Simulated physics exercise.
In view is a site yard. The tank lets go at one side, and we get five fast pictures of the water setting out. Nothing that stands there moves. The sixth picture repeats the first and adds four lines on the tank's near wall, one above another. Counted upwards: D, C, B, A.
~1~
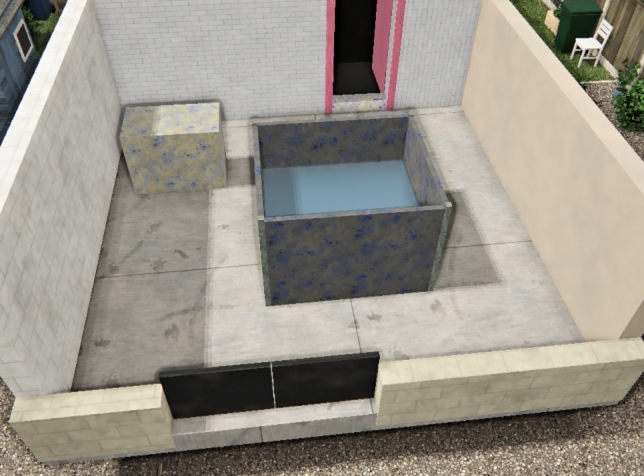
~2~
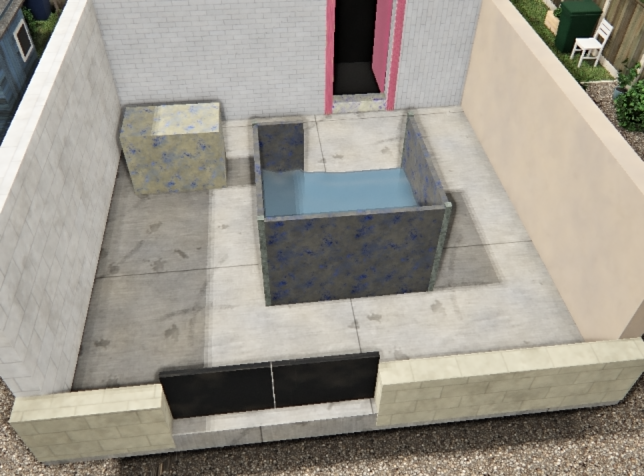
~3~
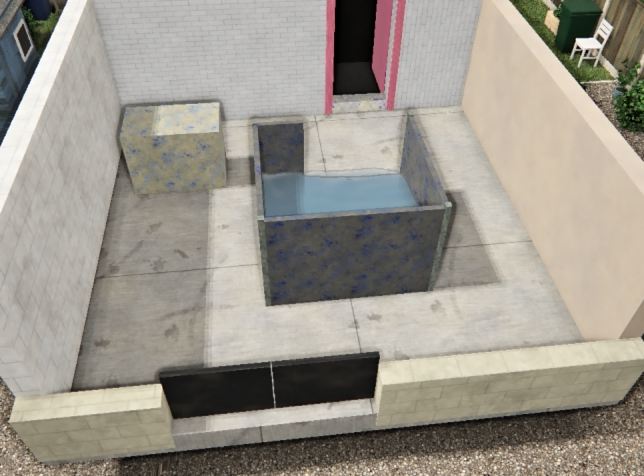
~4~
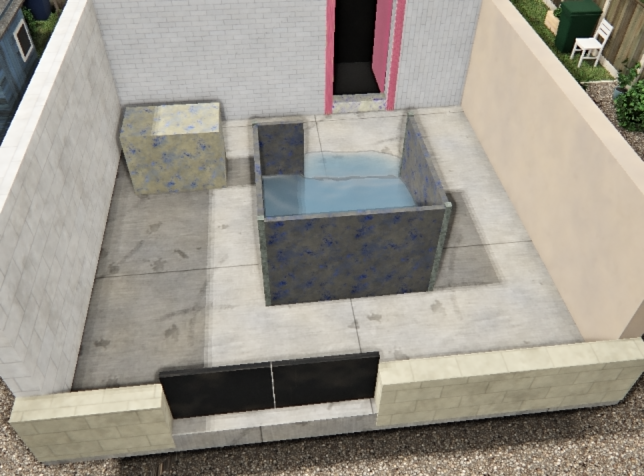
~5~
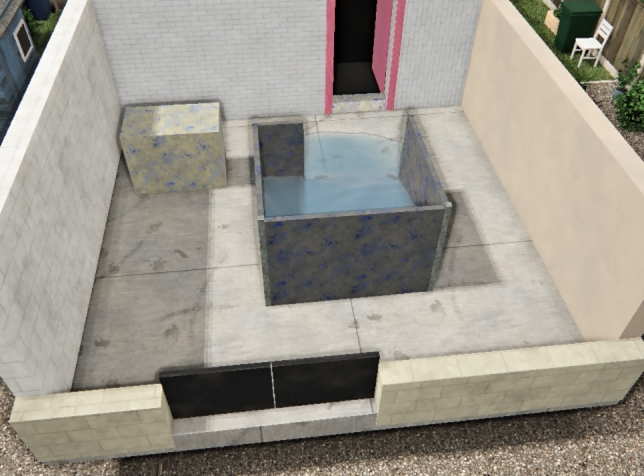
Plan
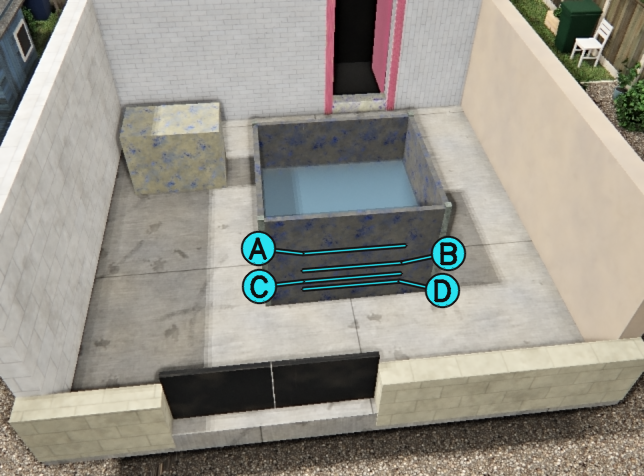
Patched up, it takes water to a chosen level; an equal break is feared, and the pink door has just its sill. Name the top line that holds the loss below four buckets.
C.
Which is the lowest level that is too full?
That is level B.
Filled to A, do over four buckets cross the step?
Yes, that goes wrong.
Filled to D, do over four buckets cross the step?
No, not at all.
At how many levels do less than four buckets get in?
Two of the four.
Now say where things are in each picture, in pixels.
Water in the tank at rest, its middle at (342, 205); foot of the pink doorway at (359, 112); shut gate at (272, 370).
Water covers 1 % of the ground, its front hidden from here.
Water covers 4 % of the ground, its front hidden from here.
Water covers 8 % of the ground, its front hidden from here.
Water covers 13 % of the ground, its front hidden from here.
On the marked copy, A at (354, 249); B at (353, 266); C at (352, 277); D at (351, 285); from the bottom up D, C, B, A.
If A is chosen, dozens of bucketfuls pour in.
If B is chosen, about 8 bucketfuls get in.
If C is chosen, a bucket or two gets in.
If D is chosen, nothing gets over.
